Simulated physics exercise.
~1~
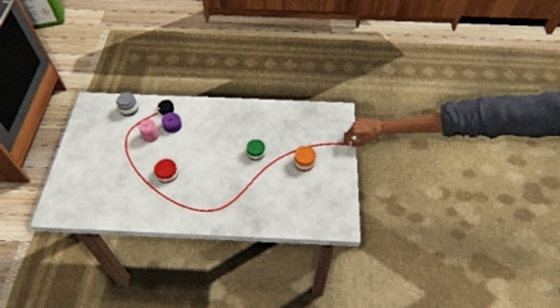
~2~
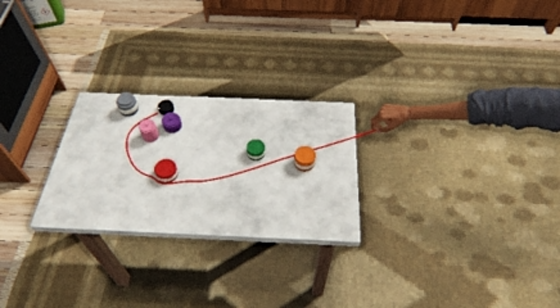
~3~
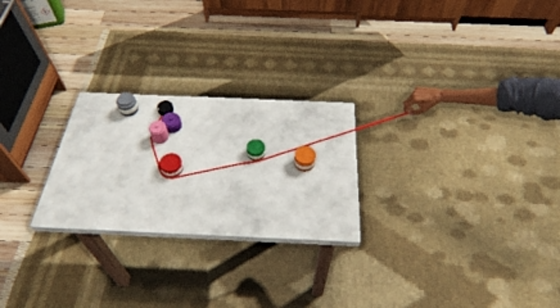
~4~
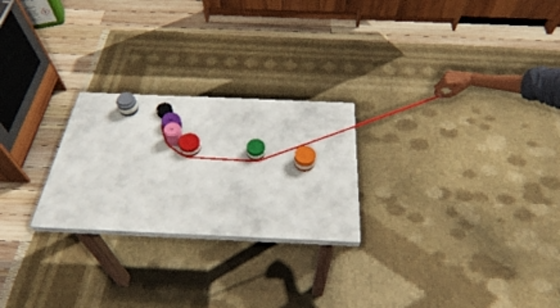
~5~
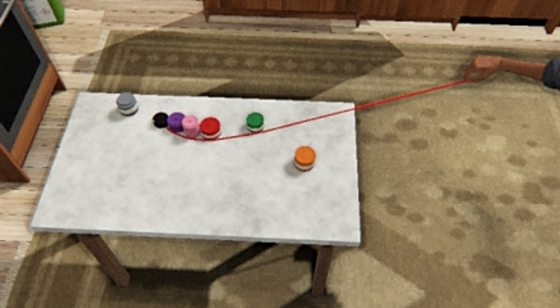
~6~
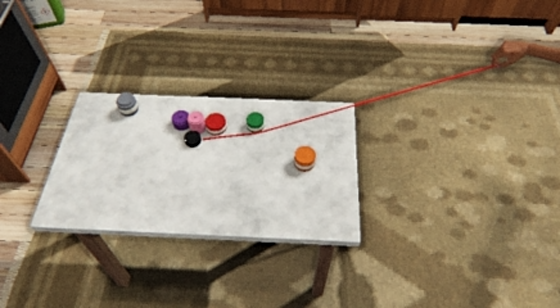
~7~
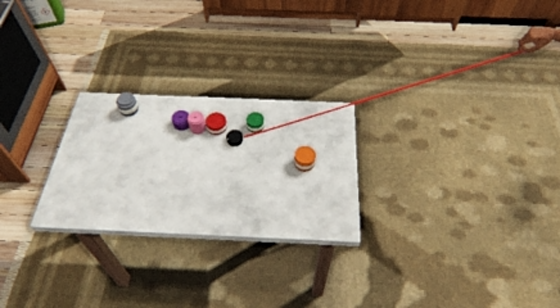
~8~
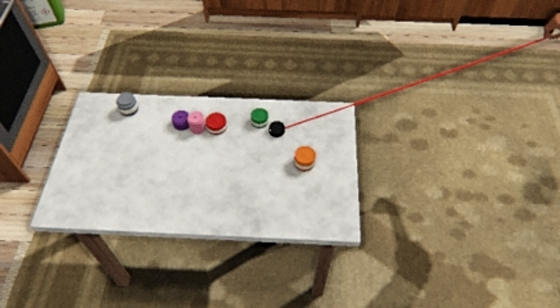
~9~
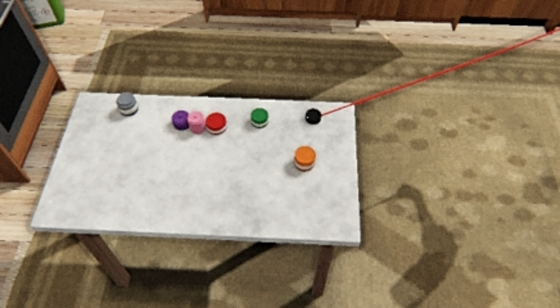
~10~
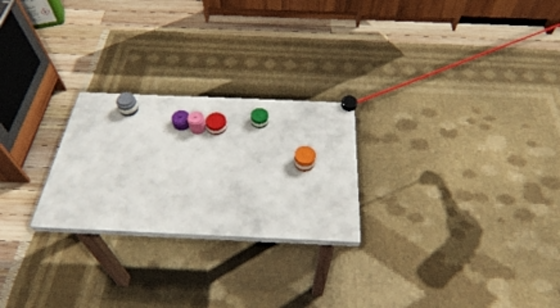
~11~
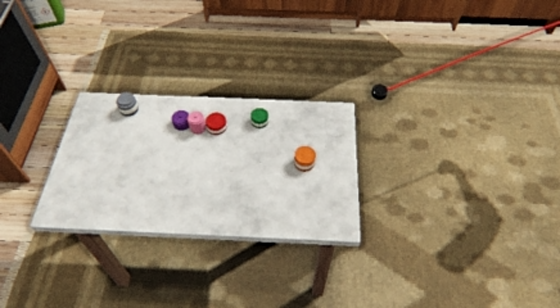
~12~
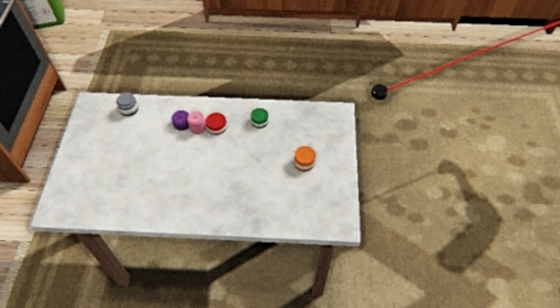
To begin with, a hand at the right holds a red cord that curves across a pale tabletop, around several small coloured pots, to a little black object near the back left. The hand draws away rightwards and the cord tightens, dragging the red tin and pink pot up and to the right. The green tin is then pushed towards the back, while the purple pot shifts slightly. The black piece swings out in front of the cluster, slides right and nudges past the green tin. Finally it leaves the table's right edge and hangs on the taut cord, with everything else still upright.
